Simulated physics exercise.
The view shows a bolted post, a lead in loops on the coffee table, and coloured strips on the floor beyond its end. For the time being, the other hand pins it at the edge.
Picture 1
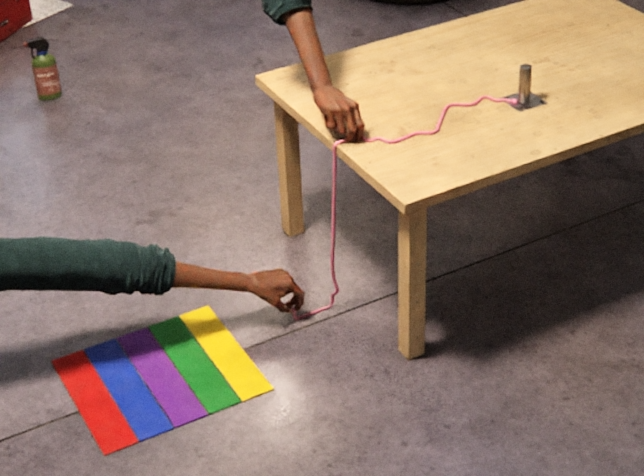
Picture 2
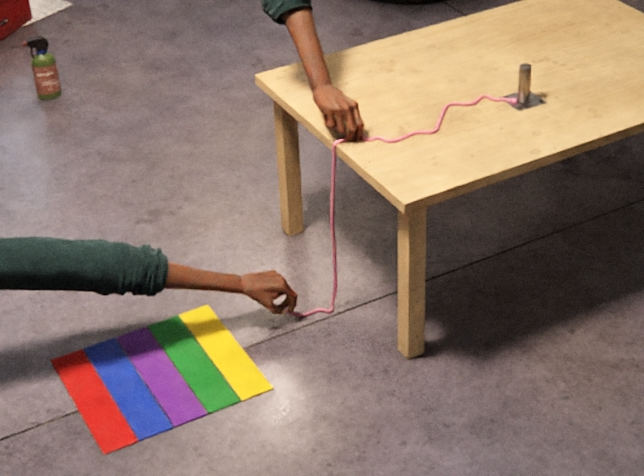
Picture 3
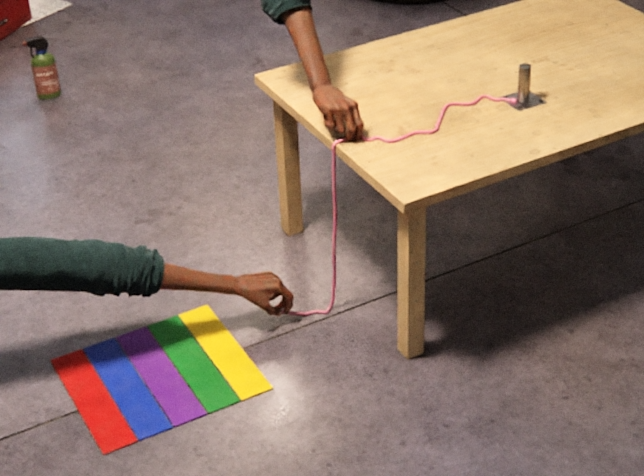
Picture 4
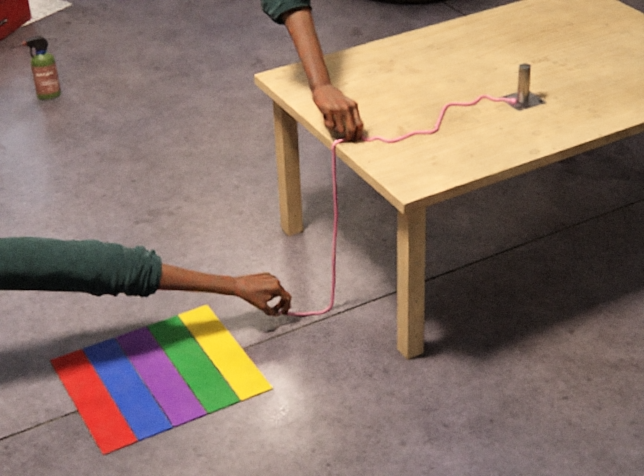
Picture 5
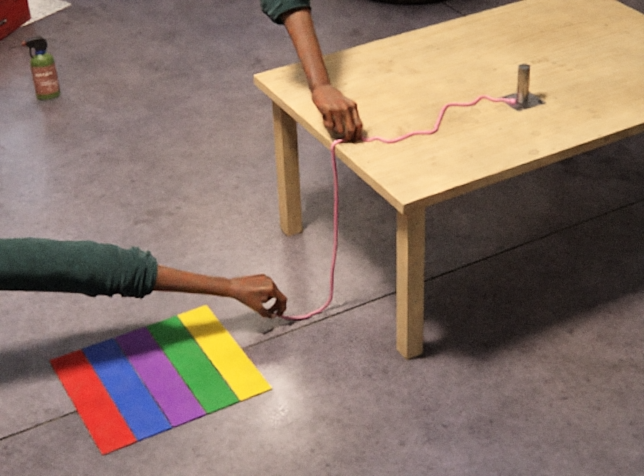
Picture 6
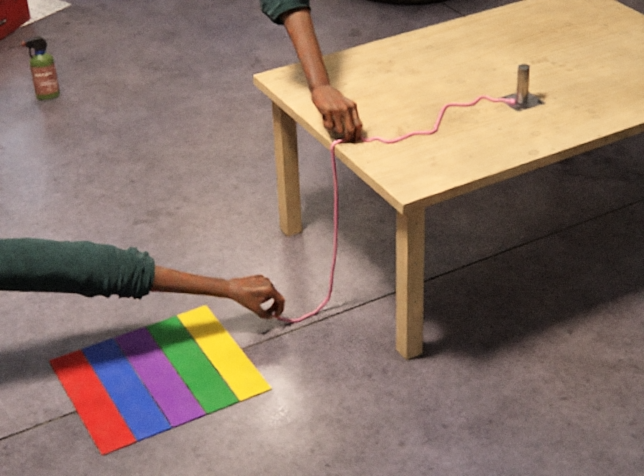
A hand slowly draws the pink cord's end left along the floor toward coloured strips.
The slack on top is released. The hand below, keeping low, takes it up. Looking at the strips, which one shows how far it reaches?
The blue strip shows it.
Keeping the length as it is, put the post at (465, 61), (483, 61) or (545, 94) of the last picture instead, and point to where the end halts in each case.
First (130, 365), then (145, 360), and last (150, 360).
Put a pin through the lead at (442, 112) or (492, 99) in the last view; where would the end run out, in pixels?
First (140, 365), then (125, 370).
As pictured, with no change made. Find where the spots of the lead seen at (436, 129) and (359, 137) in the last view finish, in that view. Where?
In that view they sit near (400, 132) and near (320, 170).
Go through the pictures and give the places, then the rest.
In the first picture, end (294, 309); yellow (246, 379); green (214, 391); purple (180, 404); blue (146, 417); red (111, 431).
In the second picture, end (286, 310); lead through (482, 97) (439, 121) (384, 140) (334, 165) (333, 236) (334, 297).
In the third picture, end (283, 312).
In the fourth picture, end (280, 312); lead through (482, 97) (439, 121) (384, 140) (334, 165) (335, 235) (333, 297).
In the fifth picture, end (276, 314).
In the sixth picture, end (274, 315); lead through (481, 98) (438, 122) (383, 141) (334, 165) (336, 235) (328, 298).
Early on, end near (173, 352); over green.
Midway, end near (137, 365); over blue.
At the end of the slack, end near (116, 373); over blue. The blue one.
